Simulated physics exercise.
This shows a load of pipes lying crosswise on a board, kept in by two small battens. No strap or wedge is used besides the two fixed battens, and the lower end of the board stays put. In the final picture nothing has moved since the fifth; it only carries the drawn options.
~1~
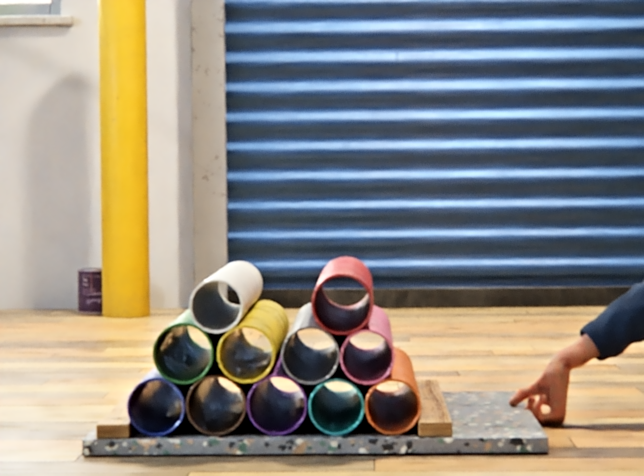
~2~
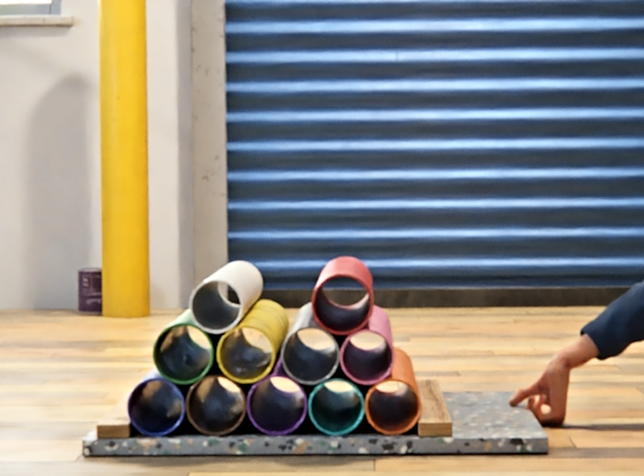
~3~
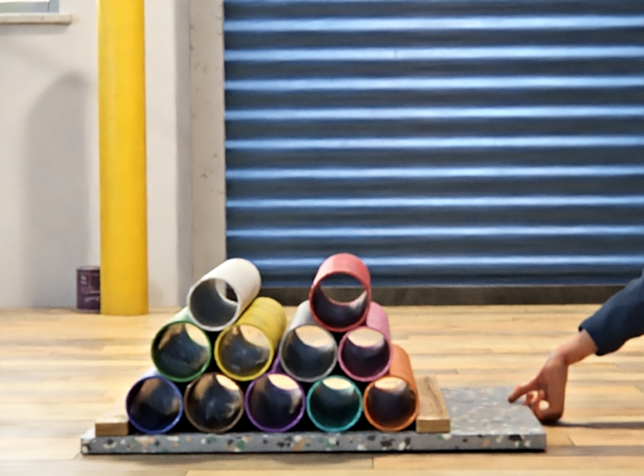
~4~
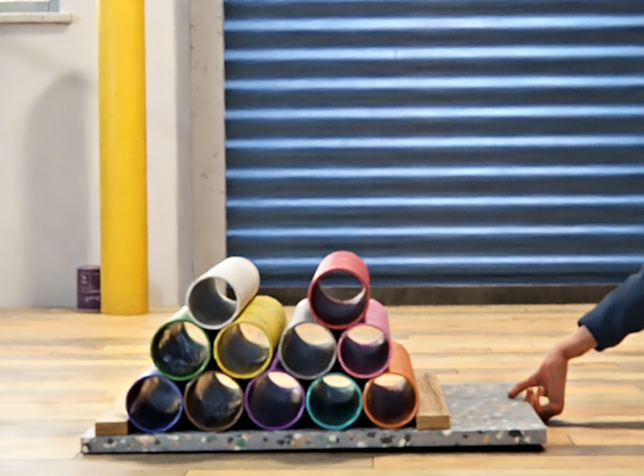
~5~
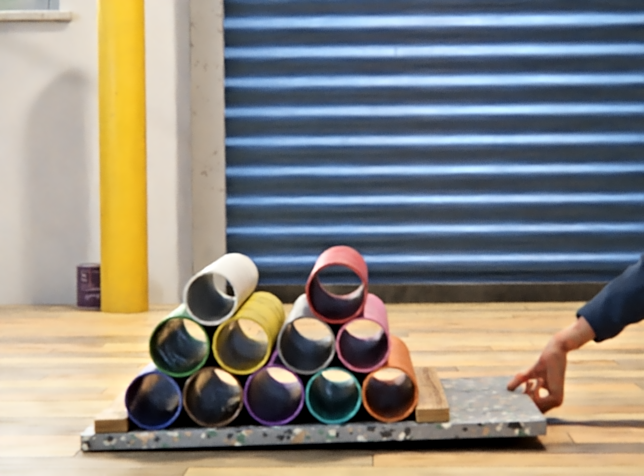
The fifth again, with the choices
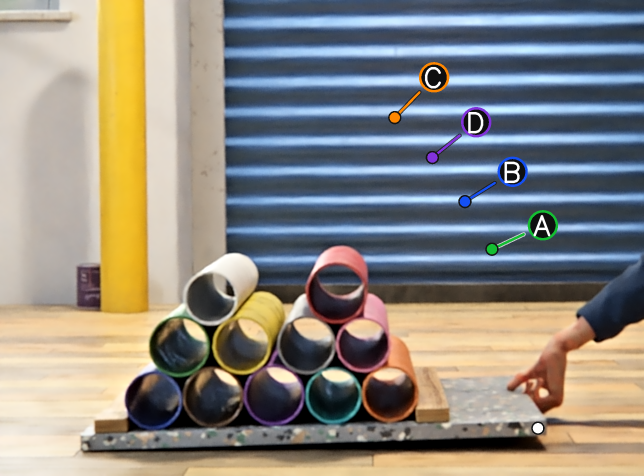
The speckled board, loaded with a stack of colourful pipes between two wooden battens, stayed still at first, then its right end rose slightly as a hand lifted it, with the pipes still stacked.
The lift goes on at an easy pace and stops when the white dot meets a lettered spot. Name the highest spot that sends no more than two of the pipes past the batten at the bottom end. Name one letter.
It can be raised to A.
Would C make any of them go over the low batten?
Yes.
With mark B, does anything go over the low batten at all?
Yes, at B.
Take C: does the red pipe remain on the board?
No, with C.
On the marked copy, A at (492, 249); B at (465, 202); C at (395, 118); D at (433, 157); the white dot at (538, 428).
Following A. Soon after the start, board at 16°.
Later, board at 25°.
In the end, board at 25°, none over the low batten.
As for the rest, B six over the low batten; C eleven over the low batten; D eleven over the low batten.
